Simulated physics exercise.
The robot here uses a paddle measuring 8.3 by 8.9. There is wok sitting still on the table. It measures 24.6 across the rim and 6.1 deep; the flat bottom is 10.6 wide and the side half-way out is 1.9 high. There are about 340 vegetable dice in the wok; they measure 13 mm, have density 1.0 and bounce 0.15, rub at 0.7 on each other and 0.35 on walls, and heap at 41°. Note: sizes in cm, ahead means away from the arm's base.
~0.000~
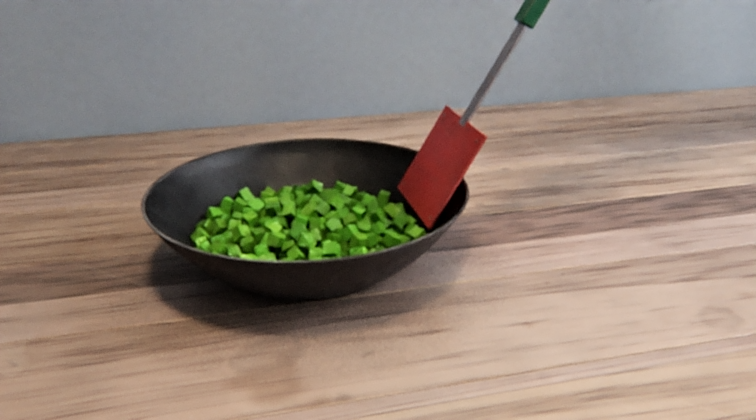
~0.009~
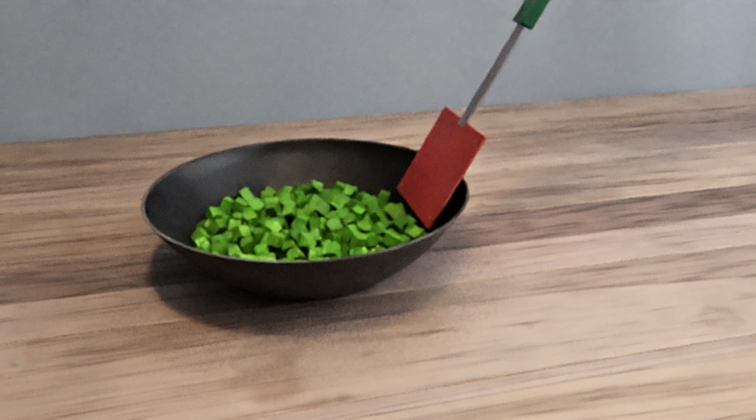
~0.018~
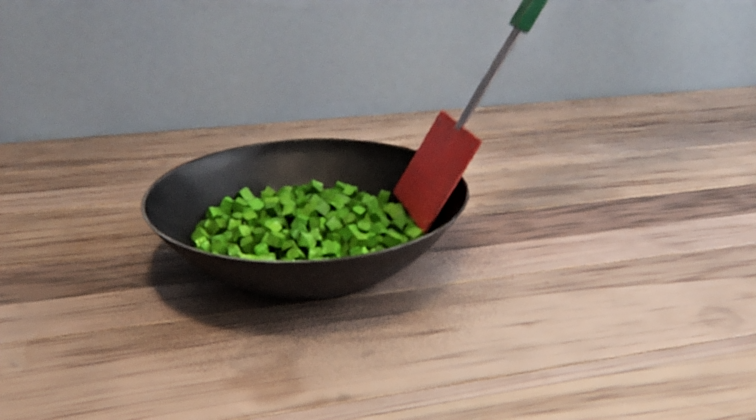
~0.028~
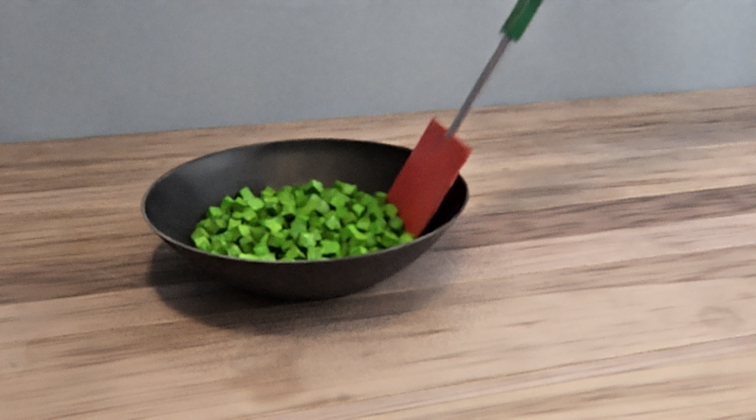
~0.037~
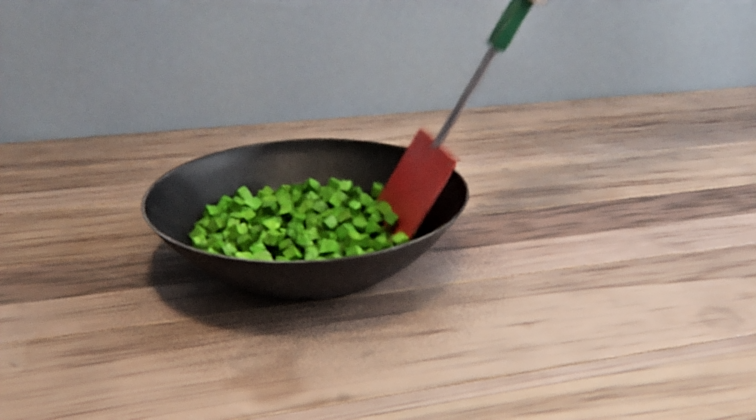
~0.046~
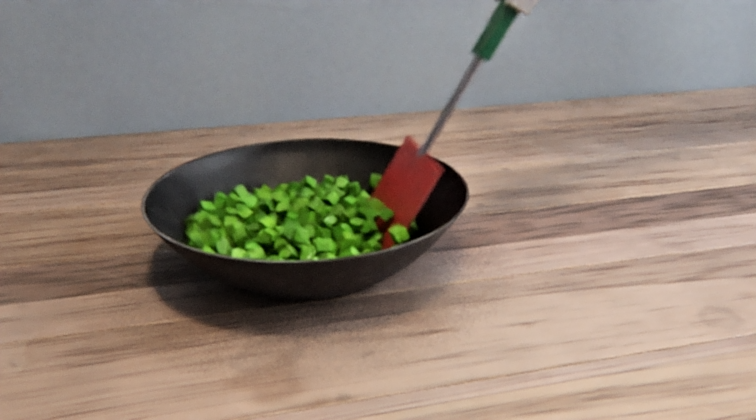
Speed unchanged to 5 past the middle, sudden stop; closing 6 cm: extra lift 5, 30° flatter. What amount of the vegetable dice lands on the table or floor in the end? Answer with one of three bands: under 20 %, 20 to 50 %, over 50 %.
20 to 50 %.
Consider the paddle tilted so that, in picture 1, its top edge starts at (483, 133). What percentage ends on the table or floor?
About 35 per cent.
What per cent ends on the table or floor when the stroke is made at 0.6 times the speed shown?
Around 15 percent would finish on the table or floor.
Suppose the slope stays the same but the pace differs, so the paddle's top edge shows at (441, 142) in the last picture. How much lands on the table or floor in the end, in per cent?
I'd say around 10 per cent.
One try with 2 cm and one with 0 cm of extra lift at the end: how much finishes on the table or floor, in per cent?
I'd put it near 40 in a hundred, then near 35 in a hundred.
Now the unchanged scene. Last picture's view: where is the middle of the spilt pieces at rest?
It ends up around (18, 285).
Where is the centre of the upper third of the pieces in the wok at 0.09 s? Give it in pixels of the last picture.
It is centred at about (215, 207).
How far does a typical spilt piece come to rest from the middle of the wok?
24 cm or so.
After 0.07 s, sloping 58°, highest piece 7 above the table; 342 in the wok.
After 0.09 s, sloping 50°, highest piece 10 above the table; 337 in the wok, 5 on the blade or in flight.
After 0.30 s, sloping 29°, highest piece 17 above the table; 218 in the wok, 72 on the table or floor, 52 on the blade or in flight.
After 1.35 s, sloping 29°, highest piece 7 above the table; 217 in the wok, 125 on the table or floor.
At rest, 217 in the wok, 125 on the table or floor. That is 37 % on the table or floor.
